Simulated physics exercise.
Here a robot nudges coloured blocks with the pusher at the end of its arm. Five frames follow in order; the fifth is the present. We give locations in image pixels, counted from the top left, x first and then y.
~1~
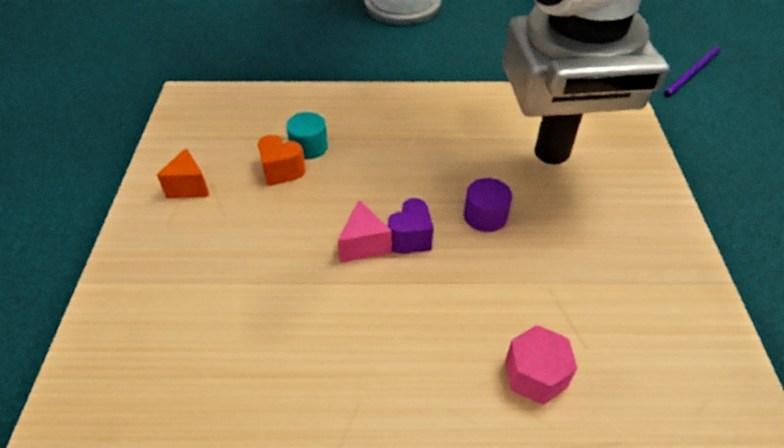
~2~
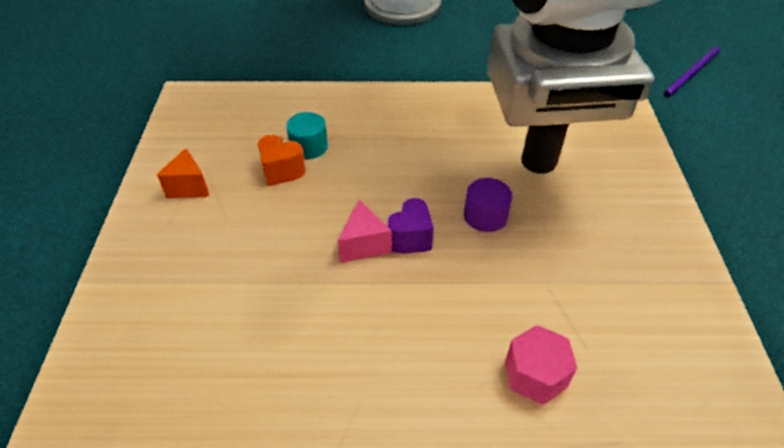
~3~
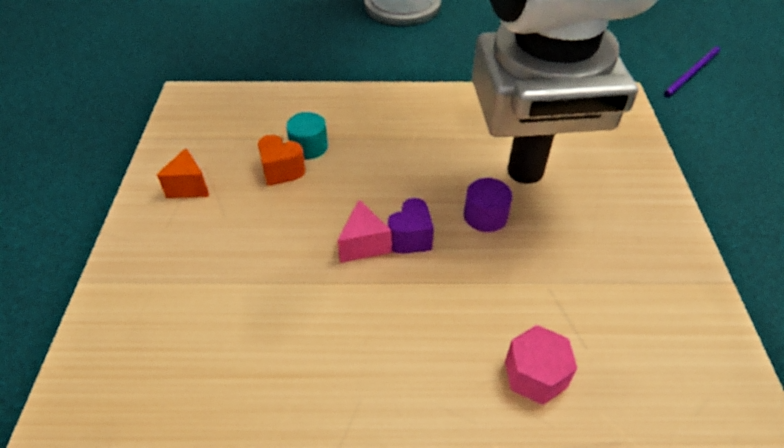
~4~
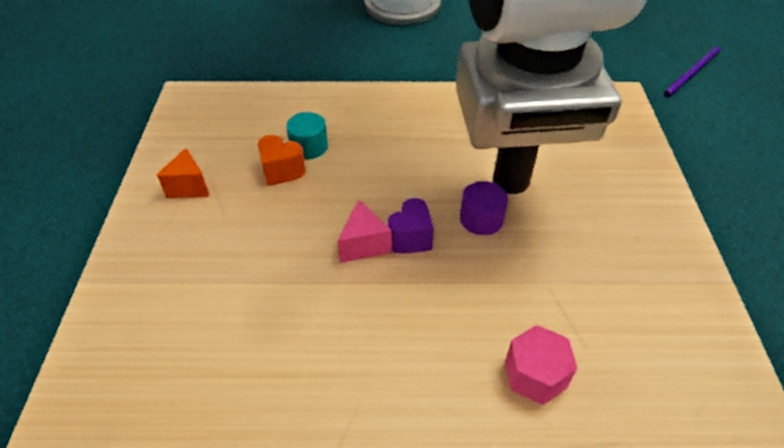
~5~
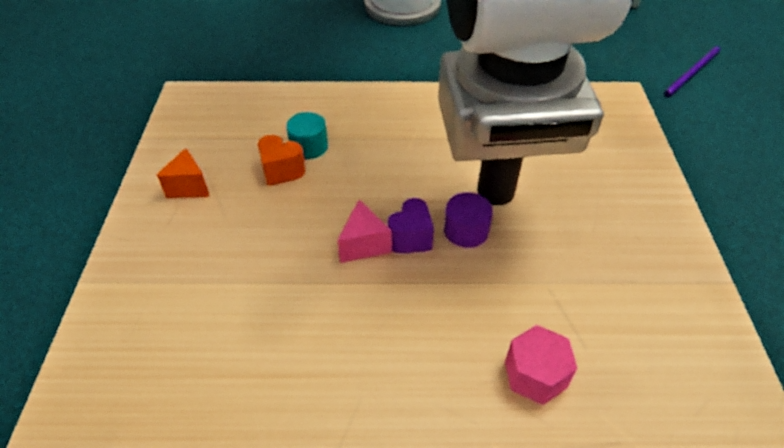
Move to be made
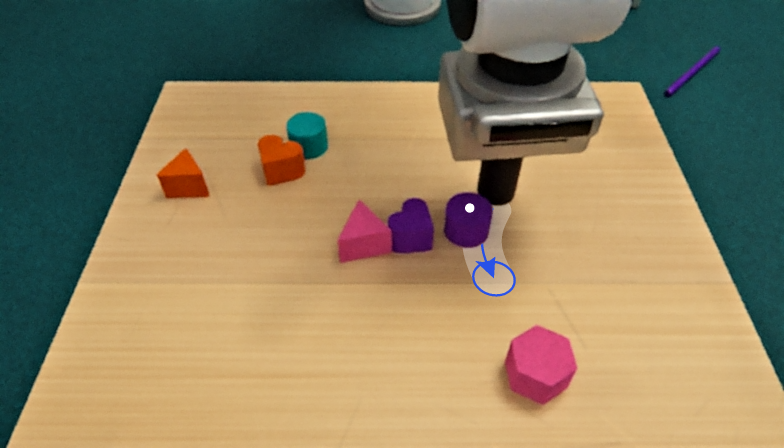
The clip opens on a wooden table scattered with orange, teal, pink and purple blocks, a robot's dark pusher near the upper right. The pusher moves down and left toward the purple circle, then touches it and nudges it a short way toward the purple heart, while the other blocks stay still.
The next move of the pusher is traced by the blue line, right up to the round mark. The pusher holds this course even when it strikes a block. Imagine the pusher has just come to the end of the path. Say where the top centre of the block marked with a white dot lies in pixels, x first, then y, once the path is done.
It sits at (445, 242).
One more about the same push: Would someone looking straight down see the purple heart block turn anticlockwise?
No, that is not how it ends up.
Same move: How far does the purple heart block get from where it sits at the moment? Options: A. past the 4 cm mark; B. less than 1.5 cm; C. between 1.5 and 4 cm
B: Less than 1.5 cm.
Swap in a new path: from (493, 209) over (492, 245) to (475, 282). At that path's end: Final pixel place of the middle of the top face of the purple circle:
It ends at (434, 249).
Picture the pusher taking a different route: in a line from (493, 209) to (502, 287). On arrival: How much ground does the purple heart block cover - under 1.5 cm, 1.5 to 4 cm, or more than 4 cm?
The distance will be below 1.5 cm.
The line goes from (493, 209) through (483, 229) and (483, 253) to (494, 278); the dot is on the purple circle.
On the path given first. Halfway along, pusher at (485, 226); purple heart block at (407, 218), turned 20° clockwise; purple circle at (448, 234).
At the end, pusher at (497, 264); purple heart block at (407, 218), turned 25° clockwise; purple circle at (445, 242); pink six-sided block unmoved.
